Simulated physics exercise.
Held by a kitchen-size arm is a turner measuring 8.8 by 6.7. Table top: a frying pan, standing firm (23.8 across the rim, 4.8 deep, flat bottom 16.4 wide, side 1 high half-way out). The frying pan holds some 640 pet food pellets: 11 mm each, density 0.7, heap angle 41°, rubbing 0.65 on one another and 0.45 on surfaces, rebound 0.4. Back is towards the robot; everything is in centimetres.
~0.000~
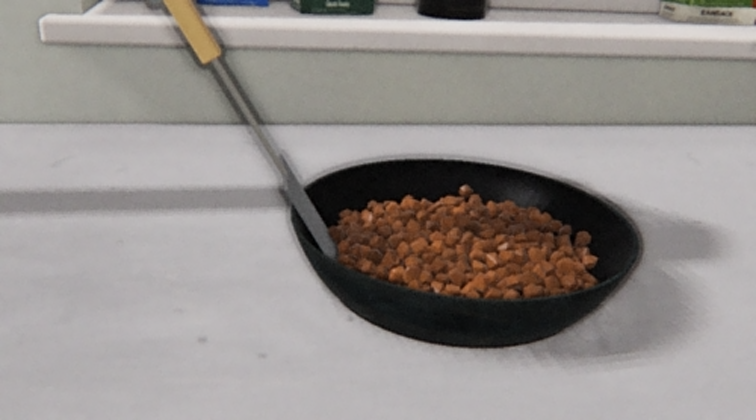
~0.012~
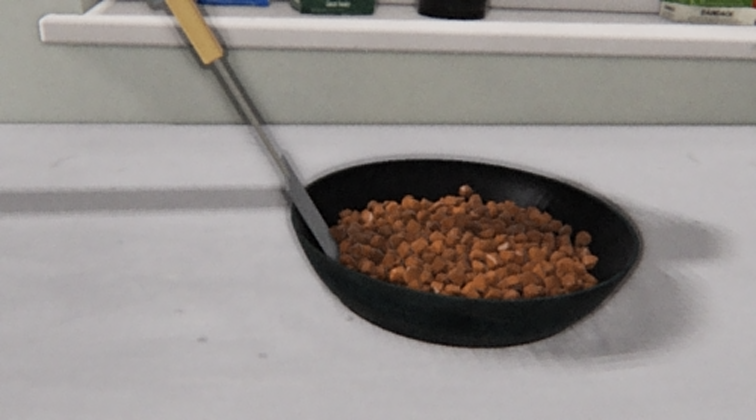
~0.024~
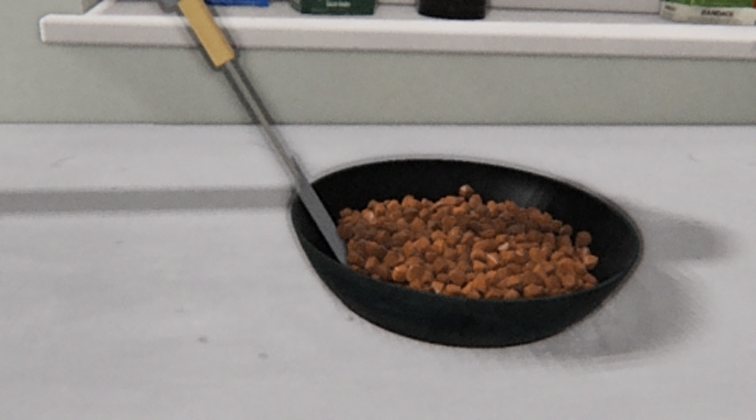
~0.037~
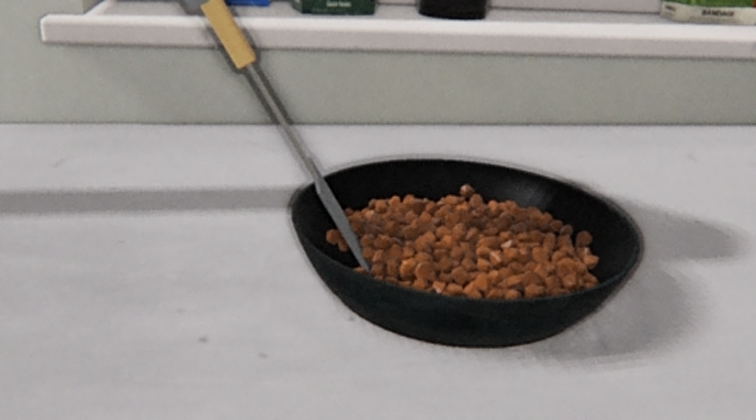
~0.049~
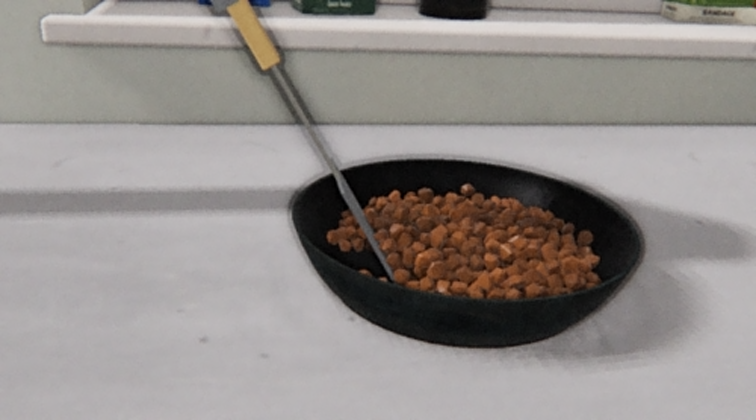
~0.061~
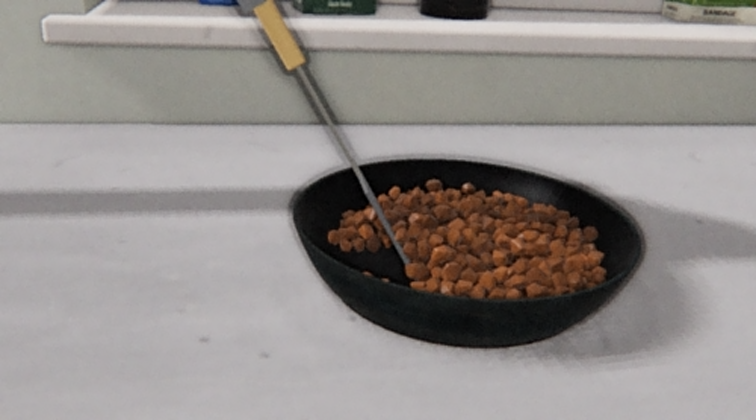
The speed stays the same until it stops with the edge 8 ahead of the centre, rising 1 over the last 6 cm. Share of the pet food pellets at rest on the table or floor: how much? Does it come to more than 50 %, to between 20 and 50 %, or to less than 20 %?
It comes to between 20 and 50 %.
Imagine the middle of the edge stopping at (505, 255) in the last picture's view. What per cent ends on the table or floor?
Around 5 percent.
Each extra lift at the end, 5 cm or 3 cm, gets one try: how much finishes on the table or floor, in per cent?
Close to 25 and 30 percent respectively.
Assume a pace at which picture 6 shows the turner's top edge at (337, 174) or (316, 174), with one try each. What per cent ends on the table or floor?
Roughly 25 and 15 percent.
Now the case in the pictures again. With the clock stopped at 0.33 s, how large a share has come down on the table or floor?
My estimate is roughly 15 %.
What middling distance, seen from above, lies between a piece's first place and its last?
Roughly 5 cm.
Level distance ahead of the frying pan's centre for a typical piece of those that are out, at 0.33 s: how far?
I'd put it at some 18 centimetres.
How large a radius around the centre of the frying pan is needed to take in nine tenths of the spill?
Roughly 35 cm.
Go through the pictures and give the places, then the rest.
Turner top edge at (283, 171), sloping 60°; upper third of the load around (458, 240), from x 330 to 590, top at y 190; 641 in the frying pan, in the first frame.
Turner top edge at (285, 171), sloping 60°; upper third of the load around (458, 240), from x 330 to 595, top at y 190, in the second frame.
Turner top edge at (295, 172), sloping 60°; upper third of the load around (458, 240), from x 330 to 595, top at y 190, in the third frame.
Turner top edge at (314, 174), sloping 60°; upper third of the load around (455, 239), from x 335 to 595, top at y 190, in the fourth frame.
Turner top edge at (336, 174), sloping 60°; upper third of the load around (461, 233), from x 335 to 595, top at y 190, in the fifth frame.
Turner top edge at (359, 174), sloping 60°; upper third of the load around (469, 227), from x 335 to 600, top at y 185; 641 in the frying pan, in the sixth frame.
By 0.09 s, sloping 60°, highest piece 9 above the table; 641 in the frying pan.
By 0.12 s, sloping 60°, highest piece 10 above the table; 640 in the frying pan, 1 on the blade or in flight.
By 0.33 s, sloping 60°, highest piece 20 above the table; 439 in the frying pan, 107 on the table or floor, 95 on the blade or in flight.
By 1.38 s, sloping 60°, highest piece 6 above the table; 439 in the frying pan, 202 on the table or floor.
Final count, 439 in the frying pan, 202 on the table or floor. That is 32 % on the table or floor.
